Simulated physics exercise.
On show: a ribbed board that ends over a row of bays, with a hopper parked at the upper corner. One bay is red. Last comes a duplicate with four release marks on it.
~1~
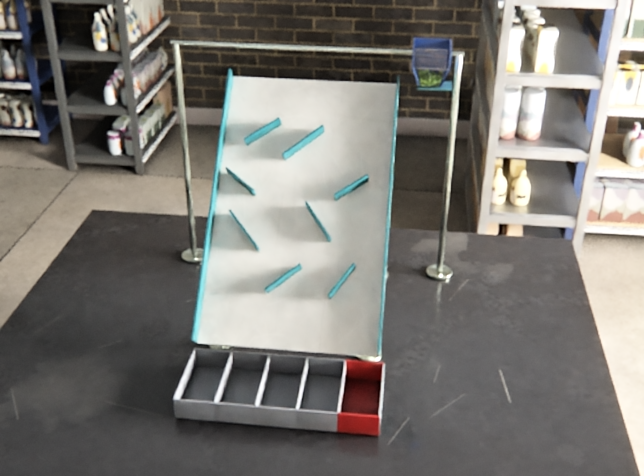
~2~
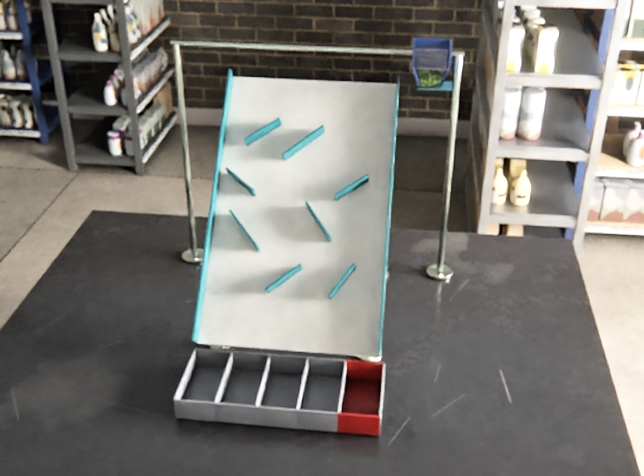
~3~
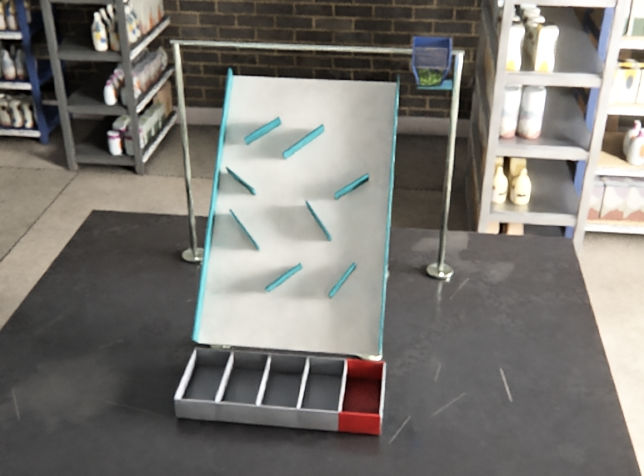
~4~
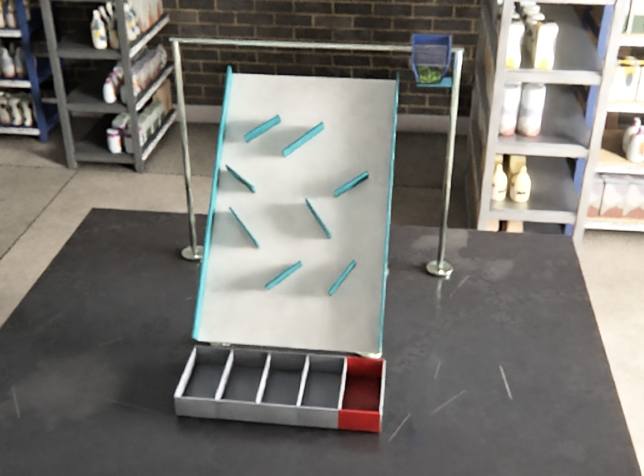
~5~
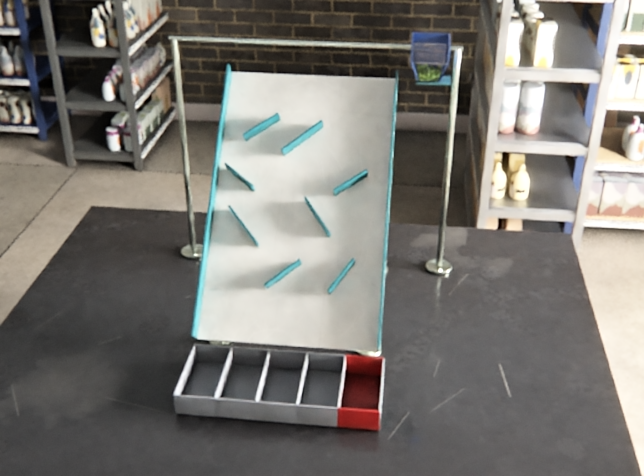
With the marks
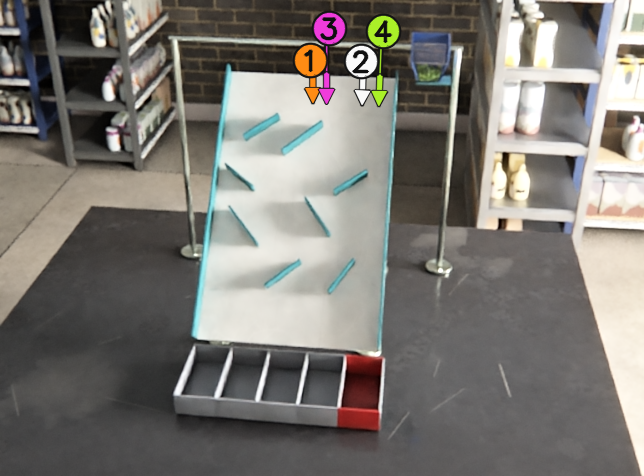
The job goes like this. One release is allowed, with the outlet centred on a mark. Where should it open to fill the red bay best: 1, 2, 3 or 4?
Go for 4.
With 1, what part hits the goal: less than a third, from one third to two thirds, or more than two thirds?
Mark 1 gives less than a third.
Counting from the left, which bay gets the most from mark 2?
The third.
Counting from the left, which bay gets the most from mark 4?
The fifth.
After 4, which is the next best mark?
The answer is 2.
On the marked copy, mark 1 meets the board at (312, 97); mark 2 meets the board at (362, 99); mark 3 meets the board at (326, 98); mark 4 meets the board at (379, 100).
If 1 is chosen, just a few in the red bay, almost all in other bays.
If 2 is chosen, roughly a third in the red bay, roughly two thirds in other bays.
If 3 is chosen, about a tenth in the red bay, almost all in other bays.
If 4 is chosen, roughly two thirds in the red bay, roughly a third in other bays, just a few outside the box.
